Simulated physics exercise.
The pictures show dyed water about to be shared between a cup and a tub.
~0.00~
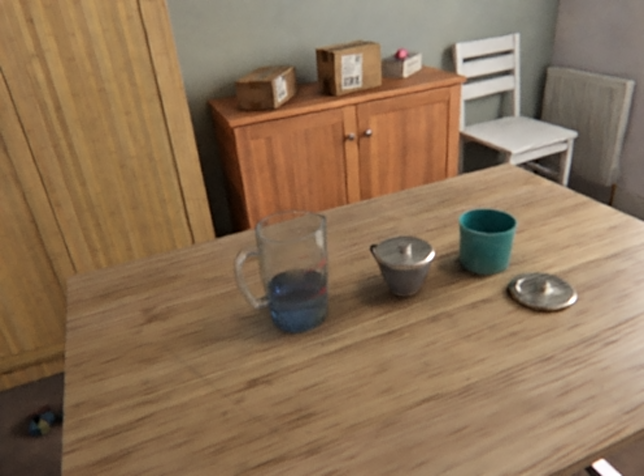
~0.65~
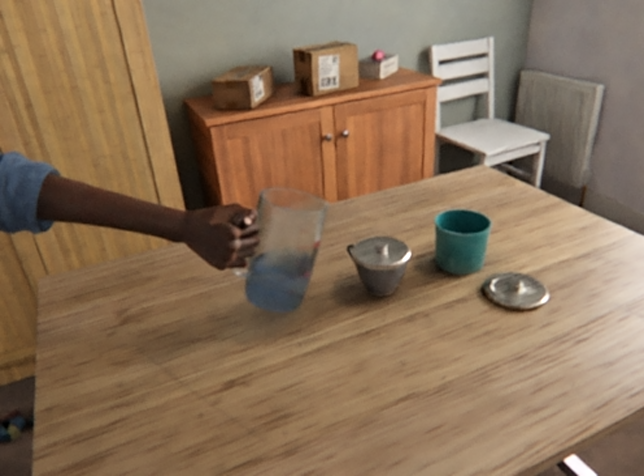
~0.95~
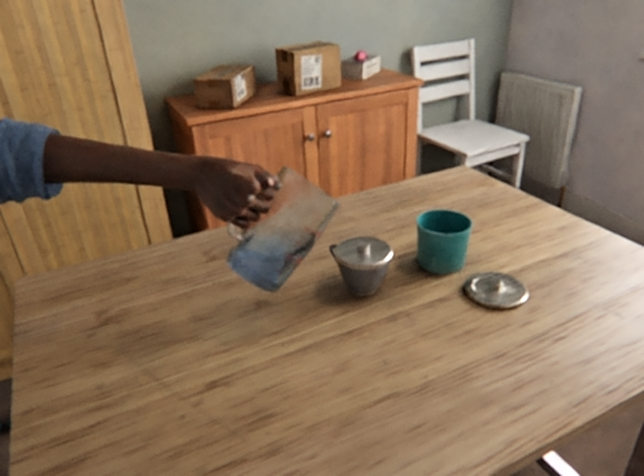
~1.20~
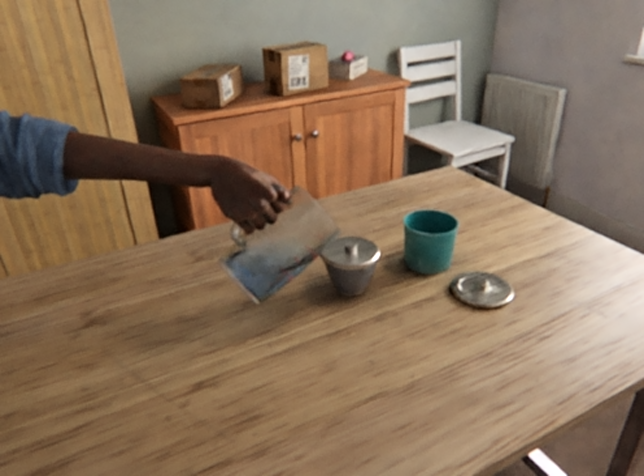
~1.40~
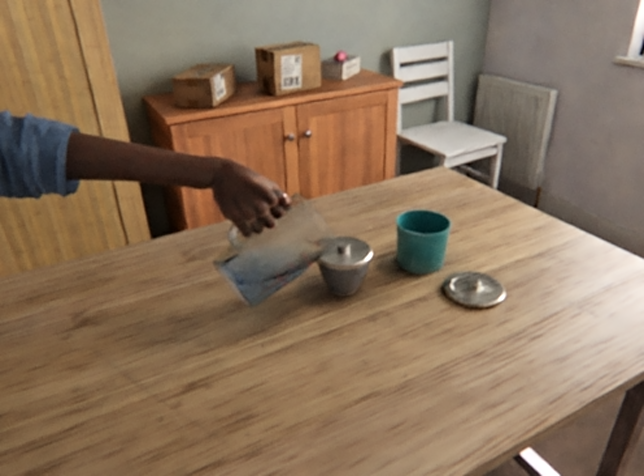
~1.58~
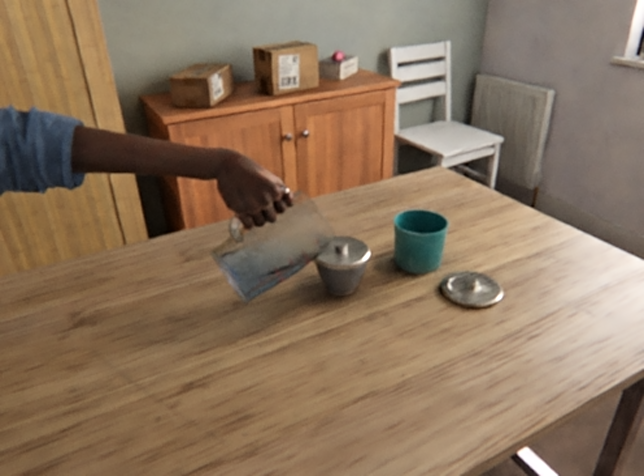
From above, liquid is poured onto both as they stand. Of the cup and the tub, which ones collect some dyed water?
As I see it, the cup ends up without any; the tub ends up with some.
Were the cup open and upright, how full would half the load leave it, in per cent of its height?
It would come up to something like 75 per cent.
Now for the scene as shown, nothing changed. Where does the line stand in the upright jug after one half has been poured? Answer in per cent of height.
Estimate: Around 15 per cent of the height.
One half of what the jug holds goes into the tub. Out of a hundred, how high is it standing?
Close to 40 in a hundred, I think.
After 2.3 s, it hits the lid of the cup and runs off.
After 3.2 s, the dyed water goes into the tub.
After 4.6 s, the cup is empty, in a puddle; the tub has its share inside.
